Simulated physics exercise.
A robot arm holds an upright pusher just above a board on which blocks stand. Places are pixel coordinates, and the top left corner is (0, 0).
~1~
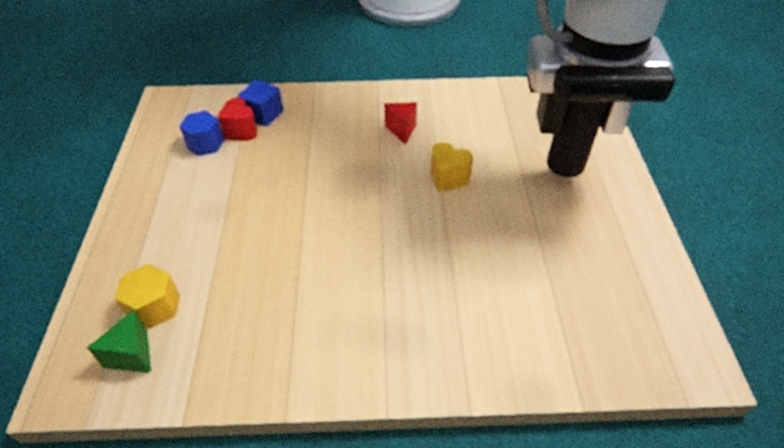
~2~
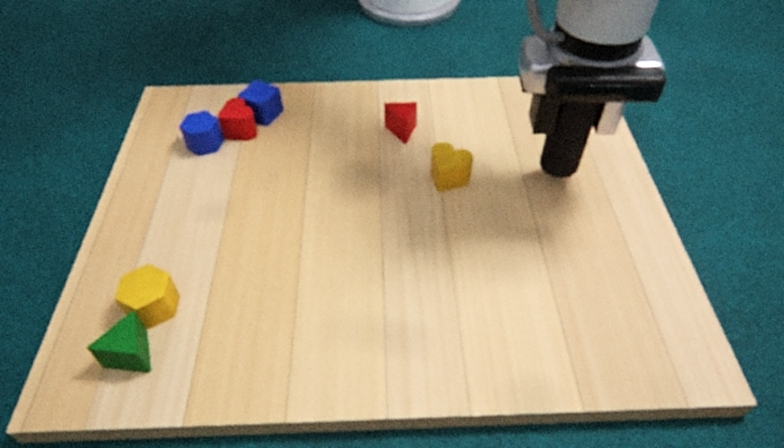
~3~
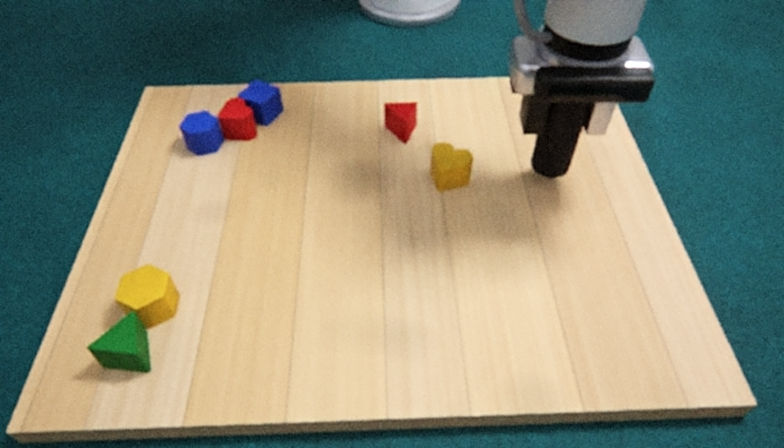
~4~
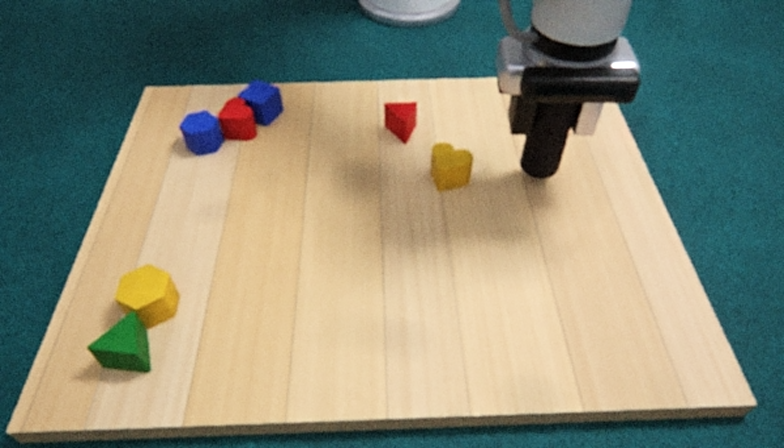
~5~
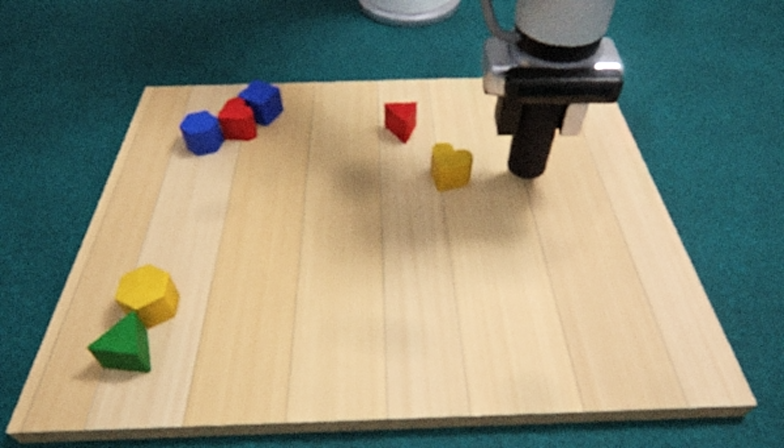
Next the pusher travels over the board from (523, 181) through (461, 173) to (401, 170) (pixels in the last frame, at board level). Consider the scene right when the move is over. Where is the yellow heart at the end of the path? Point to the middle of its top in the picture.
The centre of its top face lies at (364, 161).
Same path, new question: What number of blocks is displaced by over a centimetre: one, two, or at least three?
I expect one block to move.
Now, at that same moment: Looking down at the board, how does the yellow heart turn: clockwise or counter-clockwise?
From above, the yellow heart will be seen to turn anti-clockwise.
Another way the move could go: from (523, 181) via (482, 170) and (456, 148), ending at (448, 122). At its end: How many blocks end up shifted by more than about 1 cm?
By the end of the path, one block has moved more than about a centimetre.
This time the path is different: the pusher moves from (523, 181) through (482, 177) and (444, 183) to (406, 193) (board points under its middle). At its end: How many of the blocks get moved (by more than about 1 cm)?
This push will displace one block.
The first path, step by step. One third of the way, pusher (483, 160); yellow heart (443, 155).
Two thirds of the way, pusher (441, 157); yellow heart (401, 156), turned 15° anticlockwise.
At the end, pusher (401, 155); red triangular piece unmoved; yellow heart (364, 161), turned 45° anticlockwise.
